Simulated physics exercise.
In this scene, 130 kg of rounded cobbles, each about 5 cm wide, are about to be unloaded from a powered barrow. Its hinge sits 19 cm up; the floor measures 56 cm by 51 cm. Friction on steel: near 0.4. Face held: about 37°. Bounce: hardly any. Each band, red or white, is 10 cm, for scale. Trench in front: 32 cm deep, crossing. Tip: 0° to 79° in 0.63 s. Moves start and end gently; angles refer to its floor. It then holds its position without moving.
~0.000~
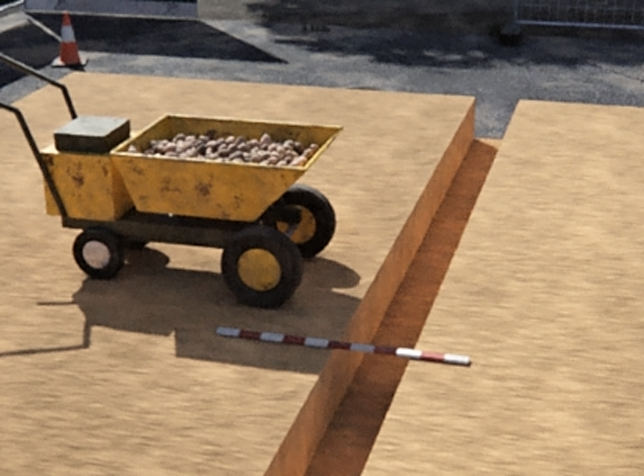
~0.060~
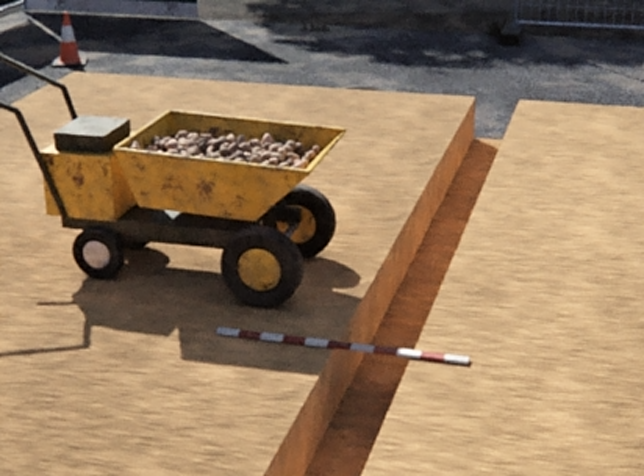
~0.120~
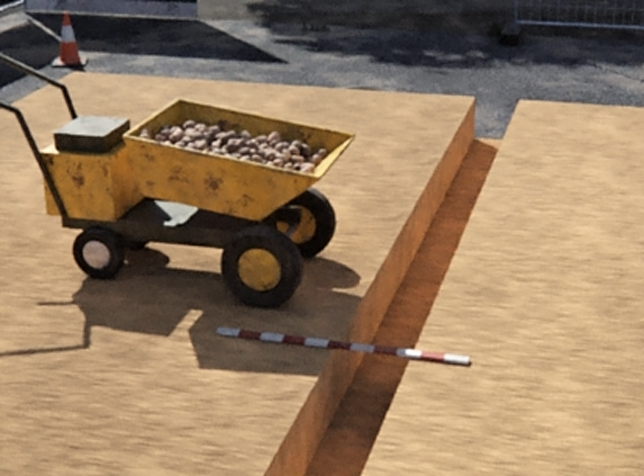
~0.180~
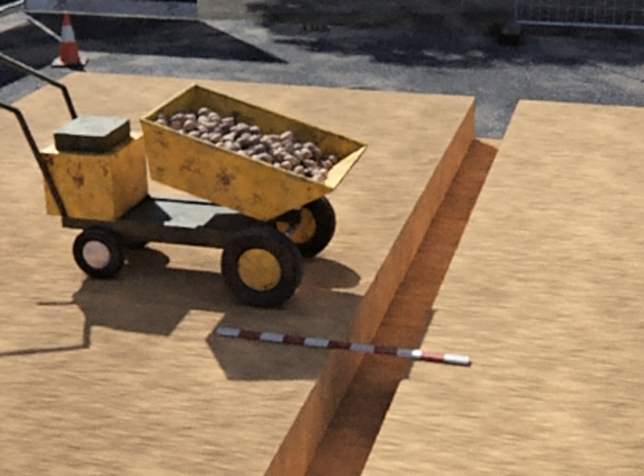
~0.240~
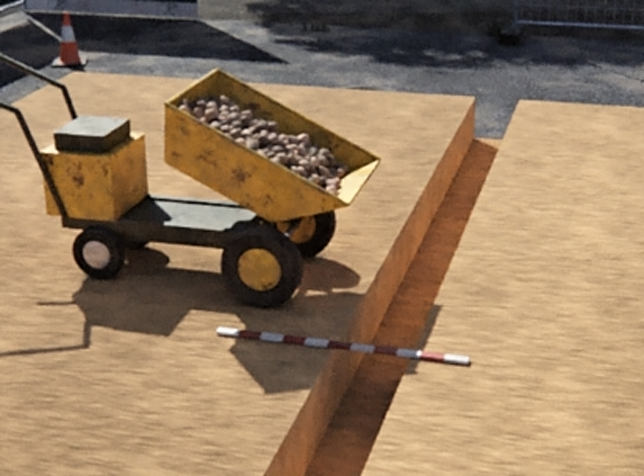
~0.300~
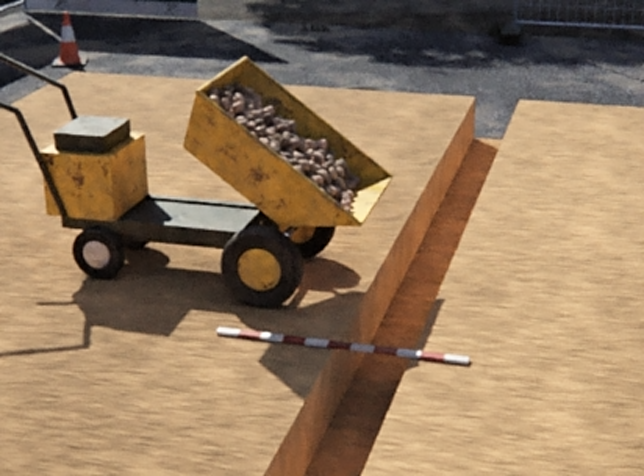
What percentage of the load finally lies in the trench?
About 62 per cent.
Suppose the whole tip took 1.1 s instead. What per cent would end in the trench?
Probably about 75 in a hundred.
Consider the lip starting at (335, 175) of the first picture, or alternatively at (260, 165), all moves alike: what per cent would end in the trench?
Some 25 and some 85 per cent, in that order.
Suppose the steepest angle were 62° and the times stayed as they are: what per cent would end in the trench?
About 55 per cent would end up in the trench.
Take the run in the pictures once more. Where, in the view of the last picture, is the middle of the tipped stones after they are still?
(425, 332).
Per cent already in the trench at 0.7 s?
Roughly 30 percent of the load.
After 0.5 s the floor is at 66°; 100 % in the tray; the foremost stones are at (384, 241).
After 0.7 s the floor is at 79°; 53 % in the tray, 32 % in the trench, 15 % past the trench; the foremost stones are at (466, 297).
After 1.1 s the floor is at 79°; 0 % in the tray, 62 % in the trench, 38 % past the trench; the foremost stones are past the picture's edge.
After 3.0 s the floor is at 79°; 0 % in the tray, 62 % in the trench, 38 % past the trench; the foremost stones are past the picture's edge.
